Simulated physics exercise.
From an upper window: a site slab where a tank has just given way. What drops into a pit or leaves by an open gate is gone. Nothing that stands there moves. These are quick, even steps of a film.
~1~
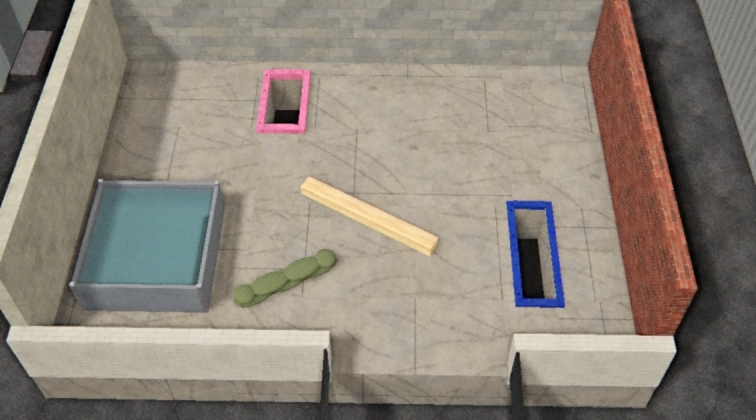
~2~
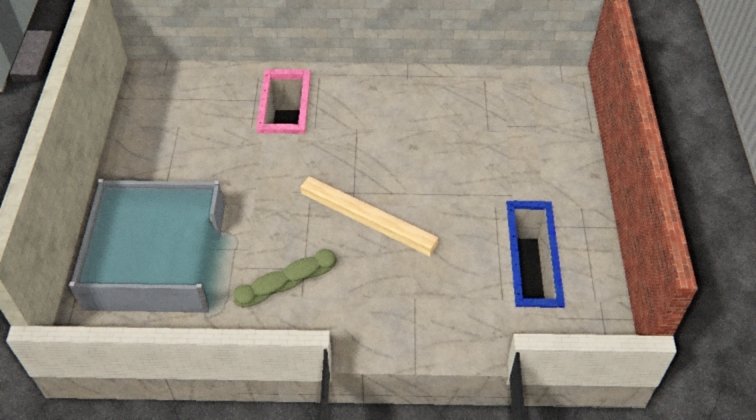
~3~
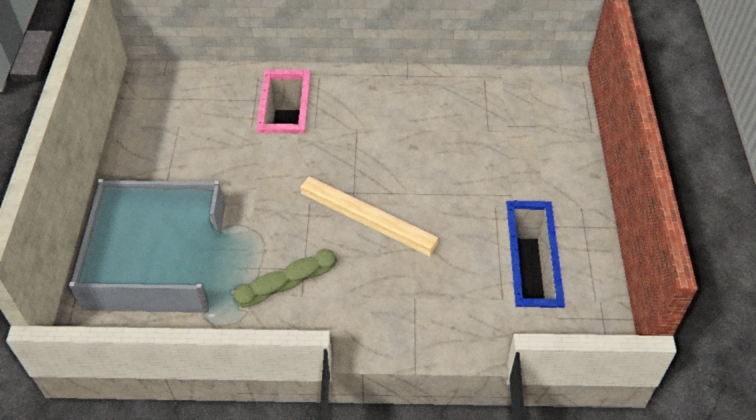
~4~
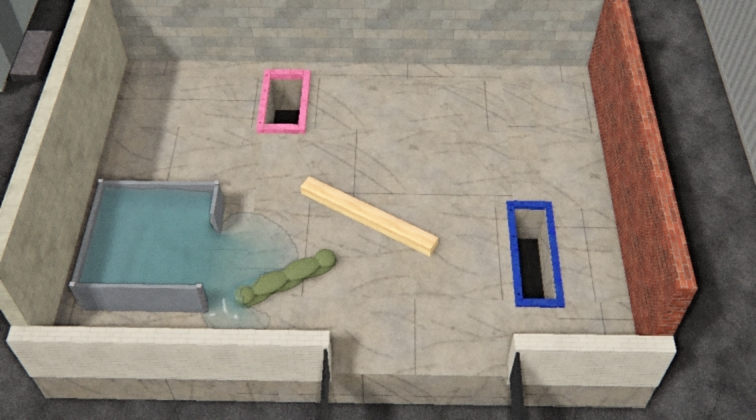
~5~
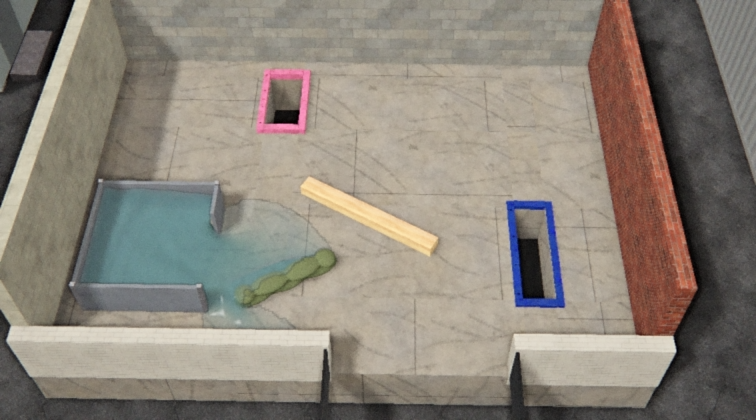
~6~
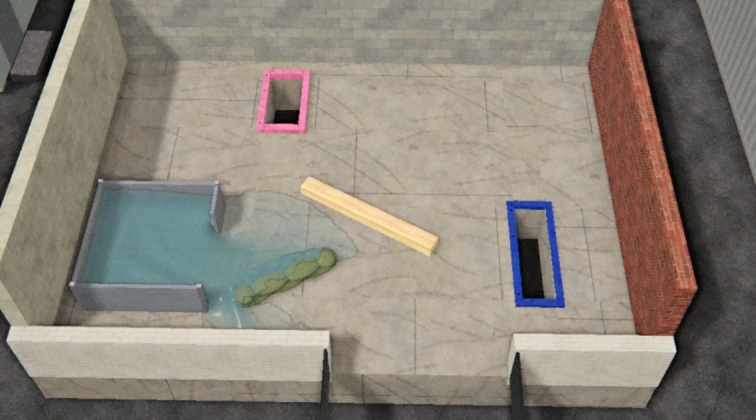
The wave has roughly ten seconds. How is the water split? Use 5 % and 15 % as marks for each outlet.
In the end: The gate takes more than 15 %; the blue pit takes less than 5 %; the pink pit takes less than 5 %.
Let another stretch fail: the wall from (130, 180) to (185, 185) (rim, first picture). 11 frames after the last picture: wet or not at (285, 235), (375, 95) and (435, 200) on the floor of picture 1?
In turn: Clear, clear, no water.
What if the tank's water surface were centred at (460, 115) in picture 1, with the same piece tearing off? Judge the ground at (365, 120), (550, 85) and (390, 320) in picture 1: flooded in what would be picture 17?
In turn: Dry, awash, free of water.
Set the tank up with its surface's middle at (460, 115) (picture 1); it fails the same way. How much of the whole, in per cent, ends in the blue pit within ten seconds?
Parts in a hundred: Blue 6.
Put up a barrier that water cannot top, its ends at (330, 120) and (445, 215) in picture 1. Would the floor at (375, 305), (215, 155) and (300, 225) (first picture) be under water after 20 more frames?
In that order: Covered, under water, under water.
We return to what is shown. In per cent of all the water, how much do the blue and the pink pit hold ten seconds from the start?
Near 0 and 0 in a hundred.
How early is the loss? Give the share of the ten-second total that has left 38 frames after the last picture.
Near 60 in a hundred.
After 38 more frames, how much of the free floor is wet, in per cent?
Close to 65 %.
A moment on, water covers 15 % of the floor; the gate 0 %, the blue pit 0 %, the pink pit 0 %.
Next, water covers 35 % of the floor; the gate 0 %, the blue pit 0 %, the pink pit 0 %.
Then, water covers 45 % of the floor; the gate 3 %, the blue pit 0 %, the pink pit 0 %.
Later, water covers 65 % of the floor; the gate 12 %, the blue pit 1 %, the pink pit 0 %.
In the end, water covers 80 % of the floor; the gate 20 %, the blue pit 1 %, the pink pit 0 %.
